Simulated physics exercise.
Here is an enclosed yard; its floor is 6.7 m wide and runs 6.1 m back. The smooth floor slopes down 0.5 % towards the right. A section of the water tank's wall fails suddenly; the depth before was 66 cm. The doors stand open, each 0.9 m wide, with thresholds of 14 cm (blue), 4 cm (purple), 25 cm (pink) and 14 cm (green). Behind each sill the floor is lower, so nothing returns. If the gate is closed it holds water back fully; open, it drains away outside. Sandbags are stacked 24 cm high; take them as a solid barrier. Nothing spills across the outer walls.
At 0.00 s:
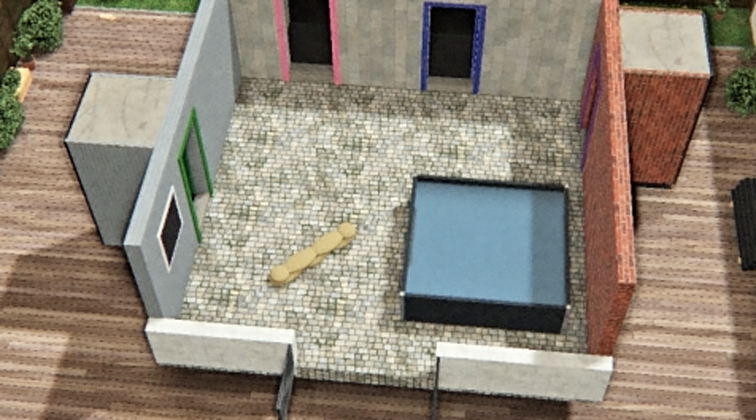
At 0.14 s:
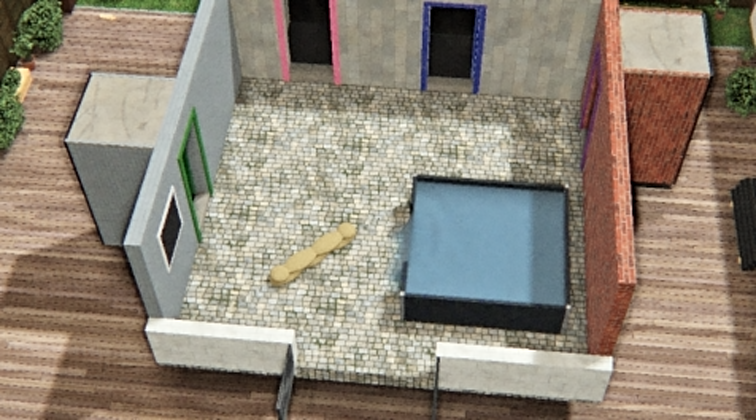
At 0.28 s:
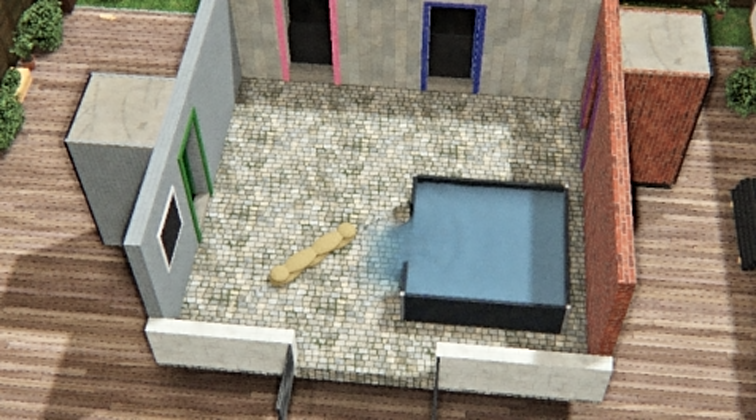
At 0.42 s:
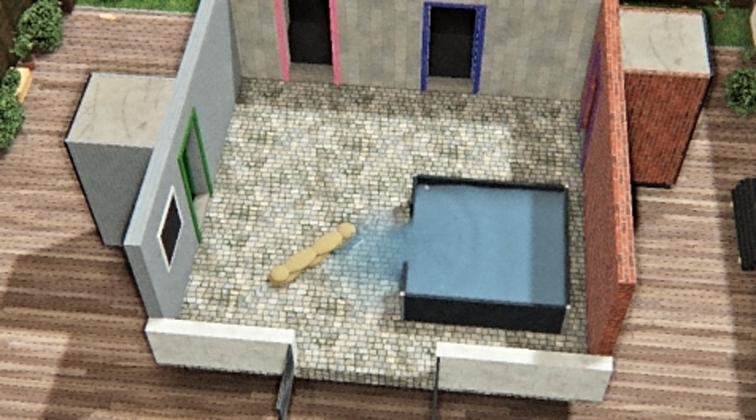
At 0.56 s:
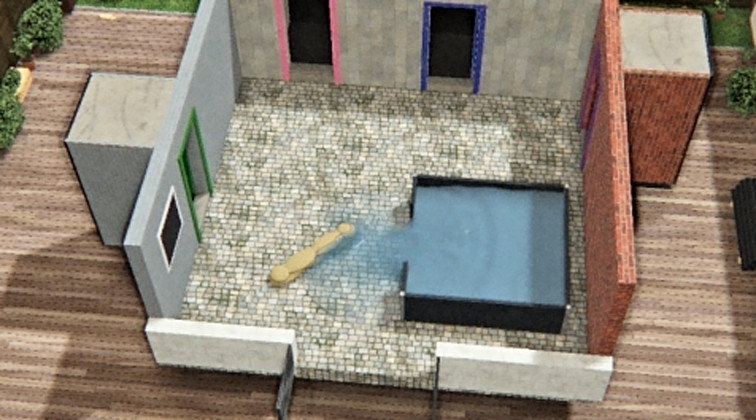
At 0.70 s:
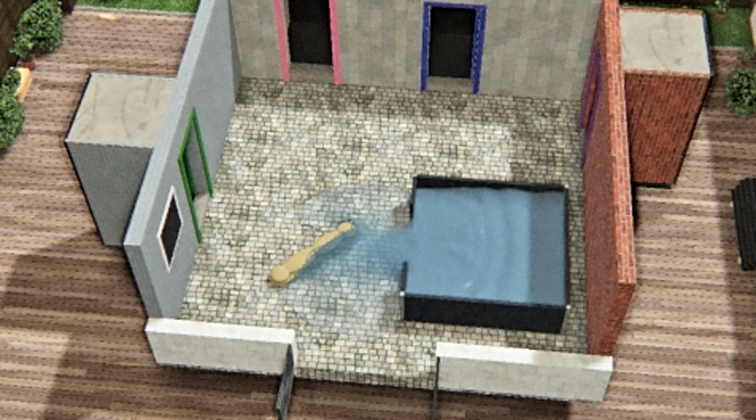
To begin with, a dark-sided tank of blue water sits still in a walled, stone-paved yard, near a row of sandbags. Then water pours out through a gap in its left side and spreads leftward over the paving, reaching the sandbags and thinning out around them while ripples cross the tank.
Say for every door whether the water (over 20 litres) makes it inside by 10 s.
Door by door: At the blue door it does not reach the limit; at the purple door it exceeds the limit; at the pink door it keeps below the limit; at the green door it keeps below the limit.
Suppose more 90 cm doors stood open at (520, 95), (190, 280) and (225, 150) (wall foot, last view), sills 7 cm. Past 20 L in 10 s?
In that order: Not over, above, past it.
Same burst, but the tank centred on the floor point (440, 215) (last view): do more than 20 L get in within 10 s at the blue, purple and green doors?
Then: Blue not over, purple over, green over.
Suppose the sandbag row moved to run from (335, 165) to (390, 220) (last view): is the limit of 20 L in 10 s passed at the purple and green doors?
Then: Purple over, green past it.
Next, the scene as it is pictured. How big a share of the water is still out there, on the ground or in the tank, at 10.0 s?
Roughly 84 in a hundred.
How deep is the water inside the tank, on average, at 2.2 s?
About 43 cm.
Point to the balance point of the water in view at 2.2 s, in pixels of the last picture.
At about (413, 263).
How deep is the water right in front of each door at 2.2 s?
Depths in cm: Blue 0, purple 0, pink 0, green 9.
After 1.4 s water covers 30 % of the floor and is deepest (42 cm) near (355, 248); blue door not reached, purple door not reached, pink door not reached, green door not reached.
After 2.2 s water covers 50 % of the floor and is deepest (46 cm) near (173, 342); blue door not reached, purple door not reached, pink door not reached, green door 9 cm at the sill, 0 L in.
After 3.5 s water covers 50 % of the floor and is deepest (35 cm) near (173, 342); blue door not reached, purple door not reached, pink door 13 cm at the sill, 0 L in, green door 10 cm at the sill, 4 L in.
After 6.0 s water covers 65 % of the floor and is deepest (24 cm) near (311, 100); blue door 9 cm at the sill, 0 L in, purple door not reached, pink door 24 cm at the sill, 0 L in, green door 7 cm at the sill, 5 L in.
After 10.0 s water covers 85 % of the floor and is deepest (14 cm) near (578, 378); blue door 7 cm at the sill, 0 L in, purple door 13 cm at the sill, 131 L in, pink door 10 cm at the sill, 1 L in, green door 7 cm at the sill, 5 L in.
